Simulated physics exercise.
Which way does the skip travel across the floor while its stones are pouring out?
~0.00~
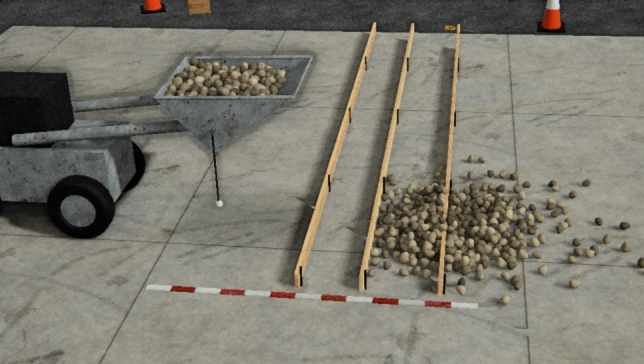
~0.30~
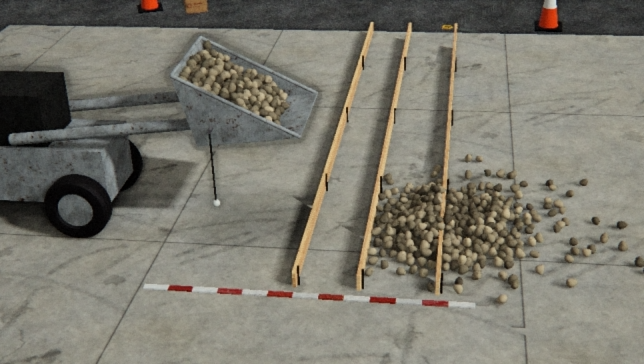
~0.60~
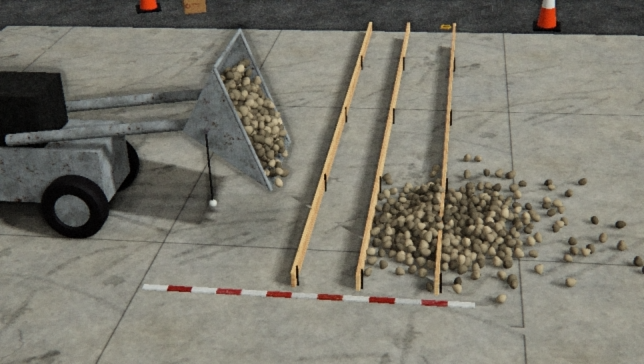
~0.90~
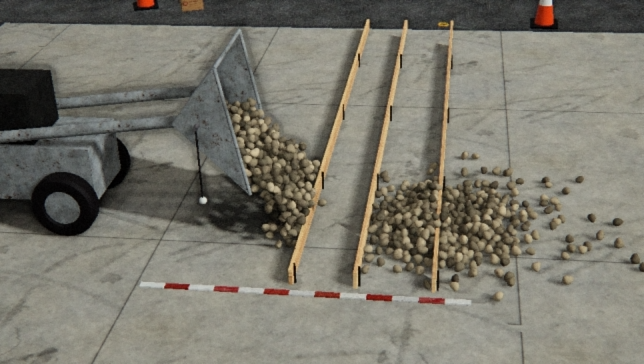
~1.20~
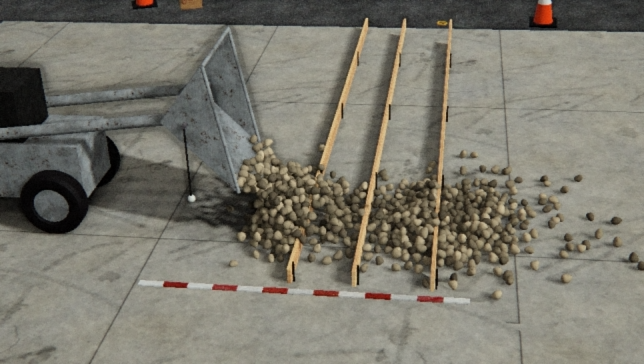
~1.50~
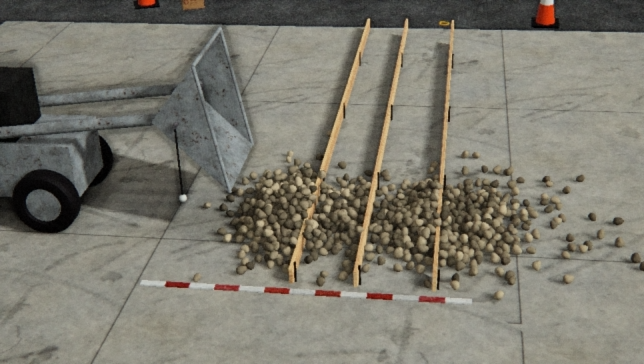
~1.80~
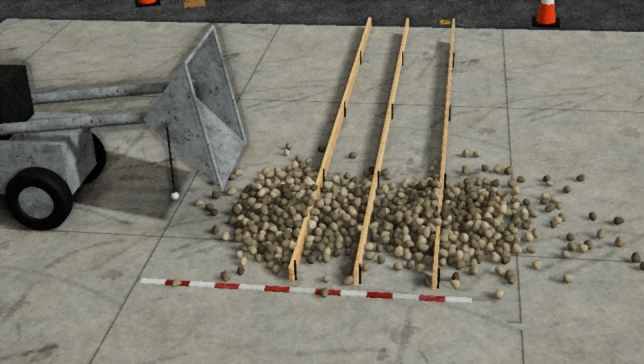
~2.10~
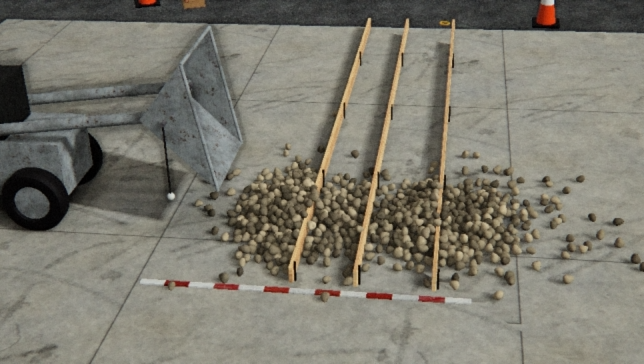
The skip moves to the left, drawing back from the planks together with the loader.
